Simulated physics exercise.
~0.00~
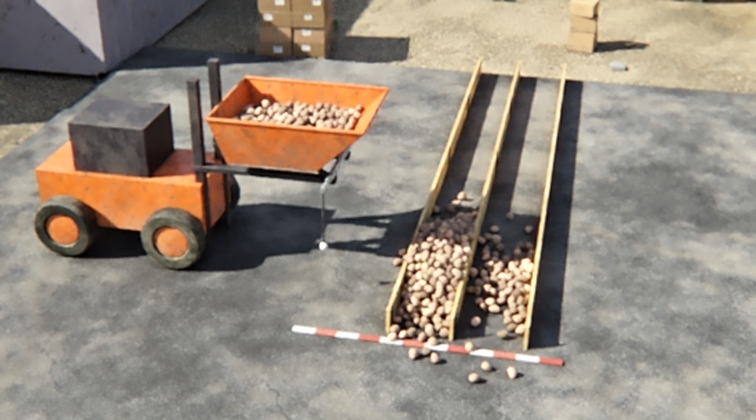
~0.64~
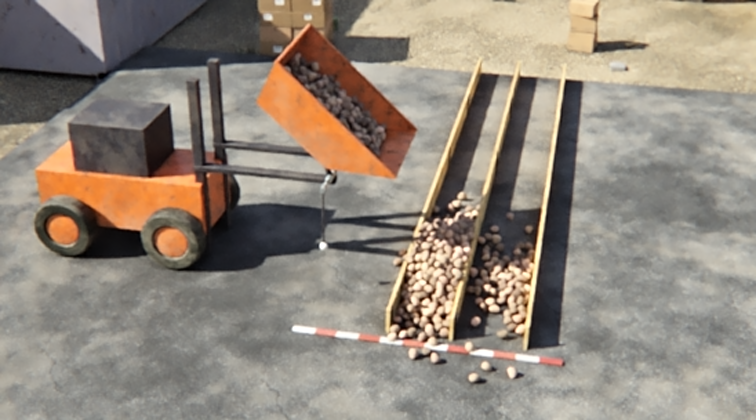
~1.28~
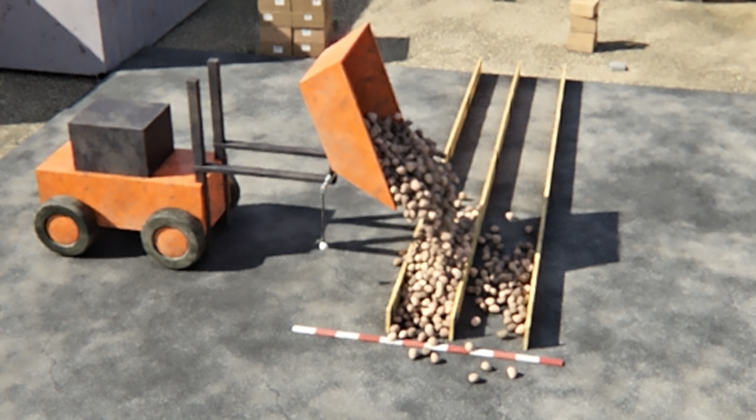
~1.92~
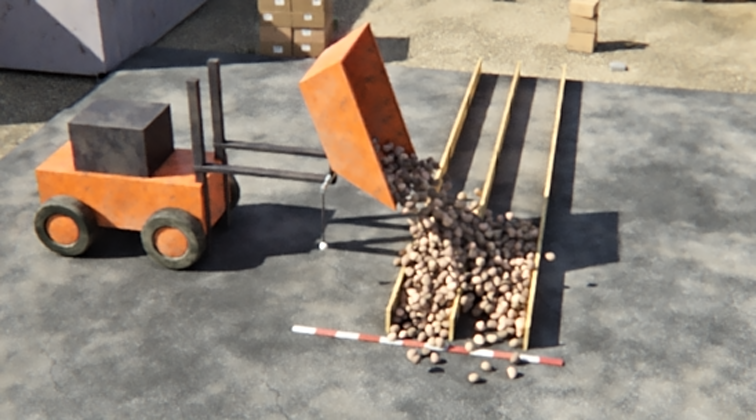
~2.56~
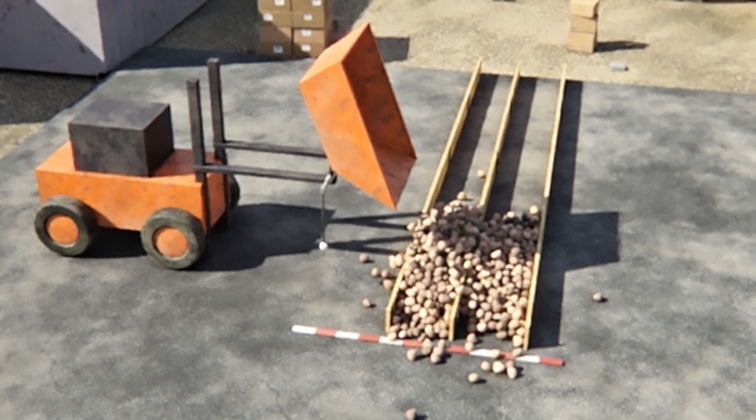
Orange forklift tipping its skip and pouring rounded cobbles onto earlier heaps between three boards, leaving both bays piled and a few stones scattered.
